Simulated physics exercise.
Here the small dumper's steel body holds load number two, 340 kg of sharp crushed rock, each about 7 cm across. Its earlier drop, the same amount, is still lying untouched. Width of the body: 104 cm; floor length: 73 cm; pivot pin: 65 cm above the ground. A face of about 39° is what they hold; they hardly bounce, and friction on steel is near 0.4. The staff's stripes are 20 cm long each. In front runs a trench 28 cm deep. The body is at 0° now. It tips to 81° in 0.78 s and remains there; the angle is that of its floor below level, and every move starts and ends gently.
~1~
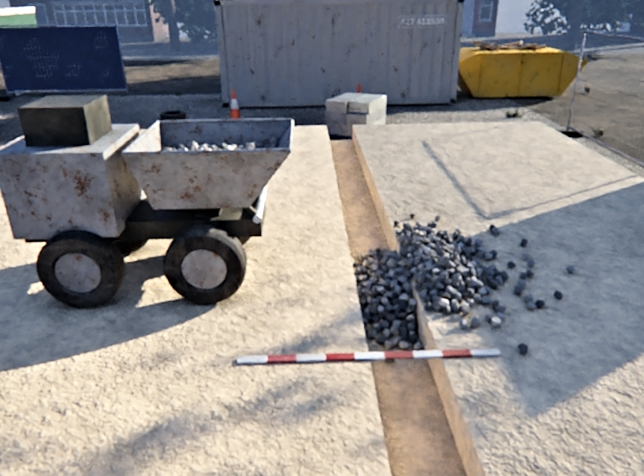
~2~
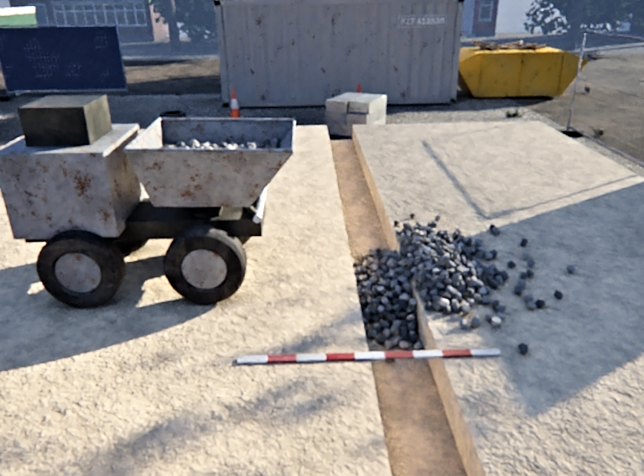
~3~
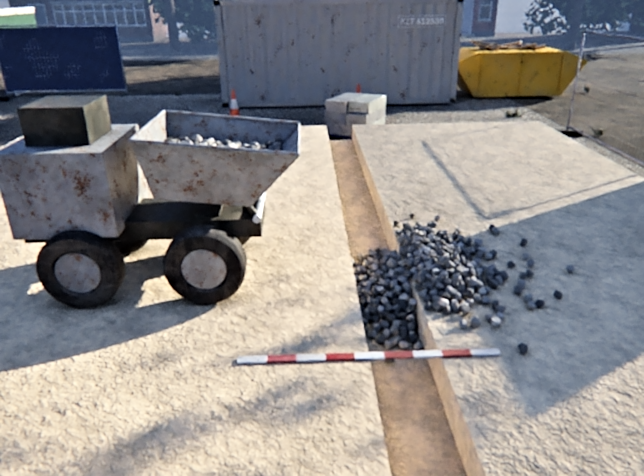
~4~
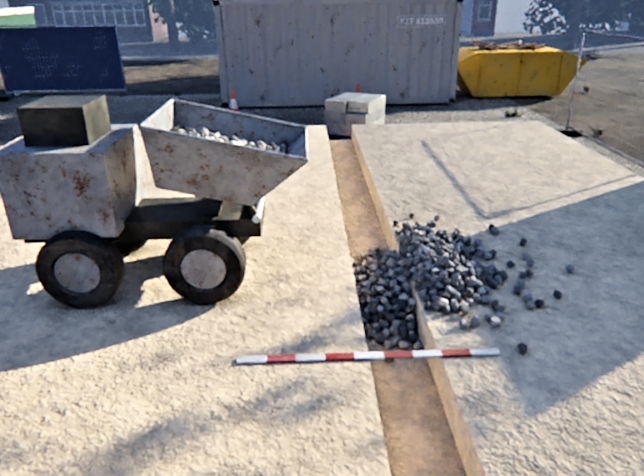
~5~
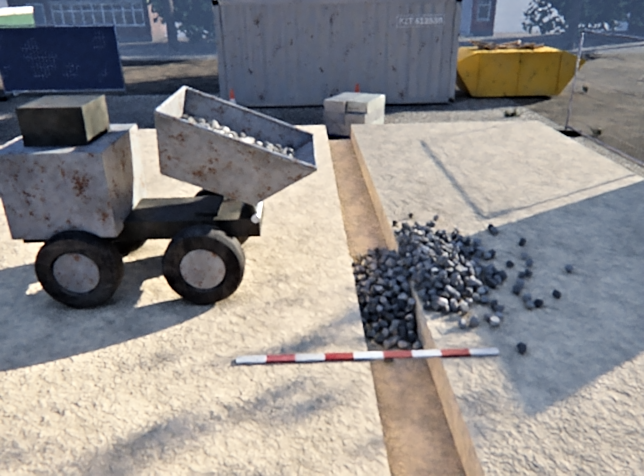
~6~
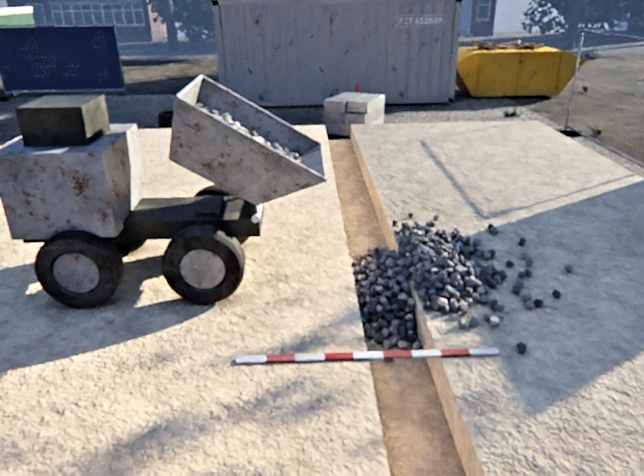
An outdoor work yard in low sunlight is seen from slightly above, with a grey shipping container and a yellow skip at the back. A rust-marked, pale grey dumper loaded with grey stones stands on the left, beside a narrow trench partly covered by a dark stone heap and crossed by a red-and-white staff. The dumper's body tilts steadily up towards the right, its stones still inside, while the view stays fixed.
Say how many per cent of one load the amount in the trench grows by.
It grows by about 84 %.
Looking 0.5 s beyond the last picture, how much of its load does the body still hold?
Near 90 per cent of the load is held.
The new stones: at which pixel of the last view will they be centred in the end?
Middle: Approx. (375, 268) px.
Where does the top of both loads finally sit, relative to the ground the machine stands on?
Roughly 28 cm higher than the ground.
Then, 0.2 s after the last picture the floor is at 68°; in per cent of one load, 100 in the body, 49 in the trench, 51 past the trench; the foremost stones are at (525, 255).
Then, 0.5 s after the last picture the floor is at 81°; in per cent of one load, 89 in the body, 3 short of the trench, 57 in the trench, 51 past the trench; the foremost stones are at (525, 255).
Then, 0.9 s after the last picture the floor is at 81°; in per cent of one load, 22 in the body, 4 short of the trench, 116 in the trench, 58 past the trench; the foremost stones are at (525, 255).
Then, 3.5 s after the last picture the floor is at 81°; in per cent of one load, 0 in the body, 8 short of the trench, 133 in the trench, 58 past the trench; the foremost stones are at (525, 255). Net gain in the trench, 84.
